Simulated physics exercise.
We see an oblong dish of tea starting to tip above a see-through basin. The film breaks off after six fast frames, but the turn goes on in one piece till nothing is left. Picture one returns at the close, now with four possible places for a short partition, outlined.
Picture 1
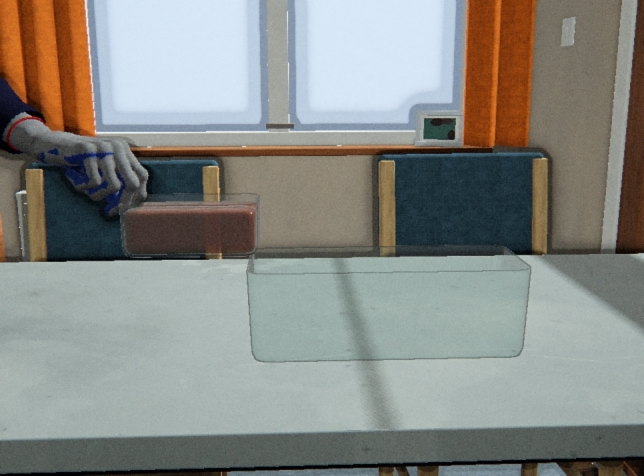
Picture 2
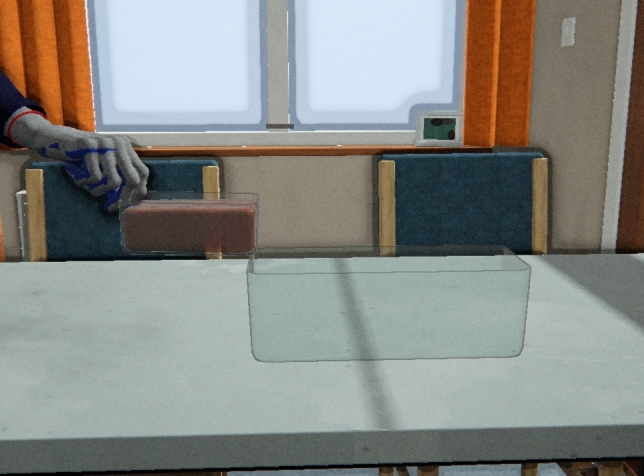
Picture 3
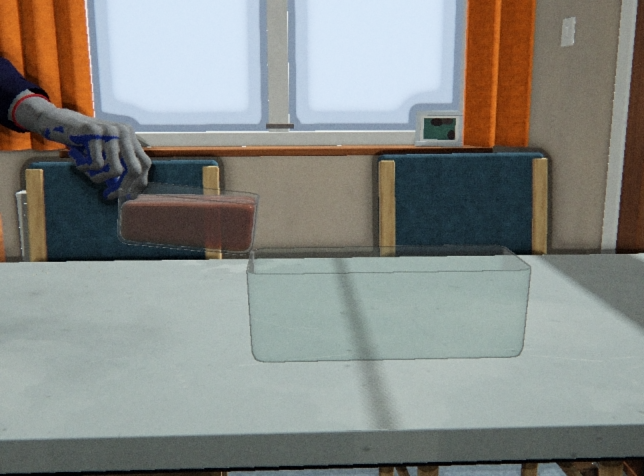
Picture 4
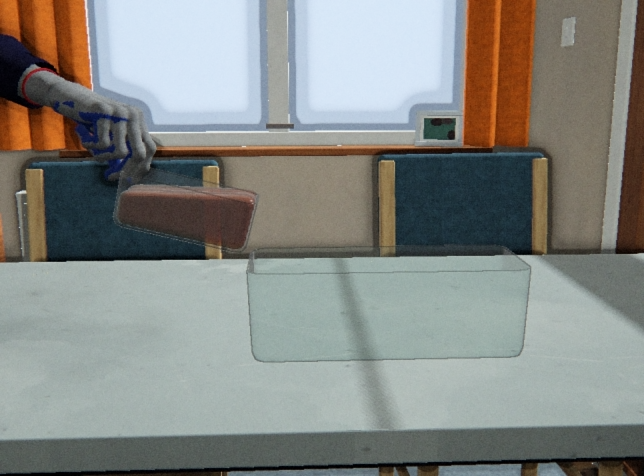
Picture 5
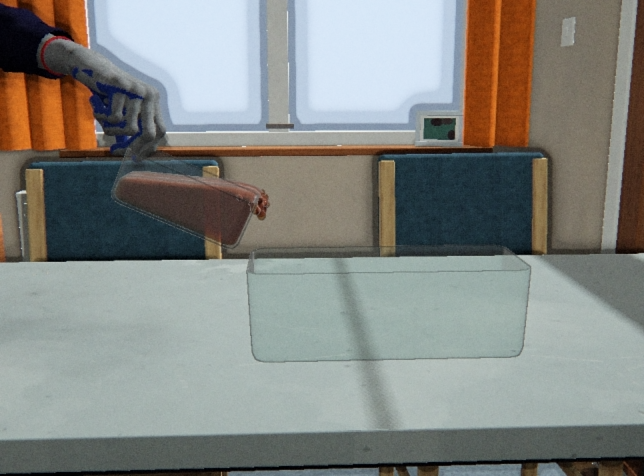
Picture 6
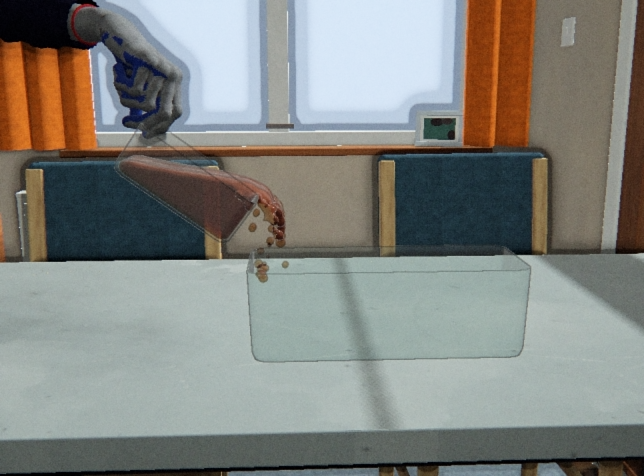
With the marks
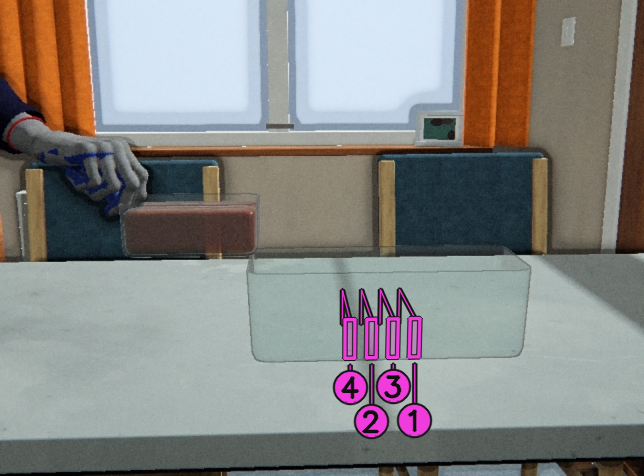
In a room with orange curtains and blue chairs, a gloved hand above a table tips a clear oblong dish to the right, and its reddish-brown contents slide over the lip and drop into a see-through basin.
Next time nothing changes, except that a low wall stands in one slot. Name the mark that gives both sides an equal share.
Slot 4 does it best.
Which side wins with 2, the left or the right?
The left side.
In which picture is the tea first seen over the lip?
Picture 4.
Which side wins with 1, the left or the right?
The left side.
On the marked copy, 1 at (414, 364); 2 at (371, 365); 3 at (393, 364); 4 at (350, 365).
With 1, about 90 % ends left of the wall and 5 % right of it; 6 % is lost outside.
With 2, about 81 % ends left of the wall and 12 % right of it; 8 % is lost outside.
With 3, about 86 % ends left of the wall and 8 % right of it; 6 % is lost outside.
With 4, about 45 % ends left of the wall and 49 % right of it; 6 % is lost outside.
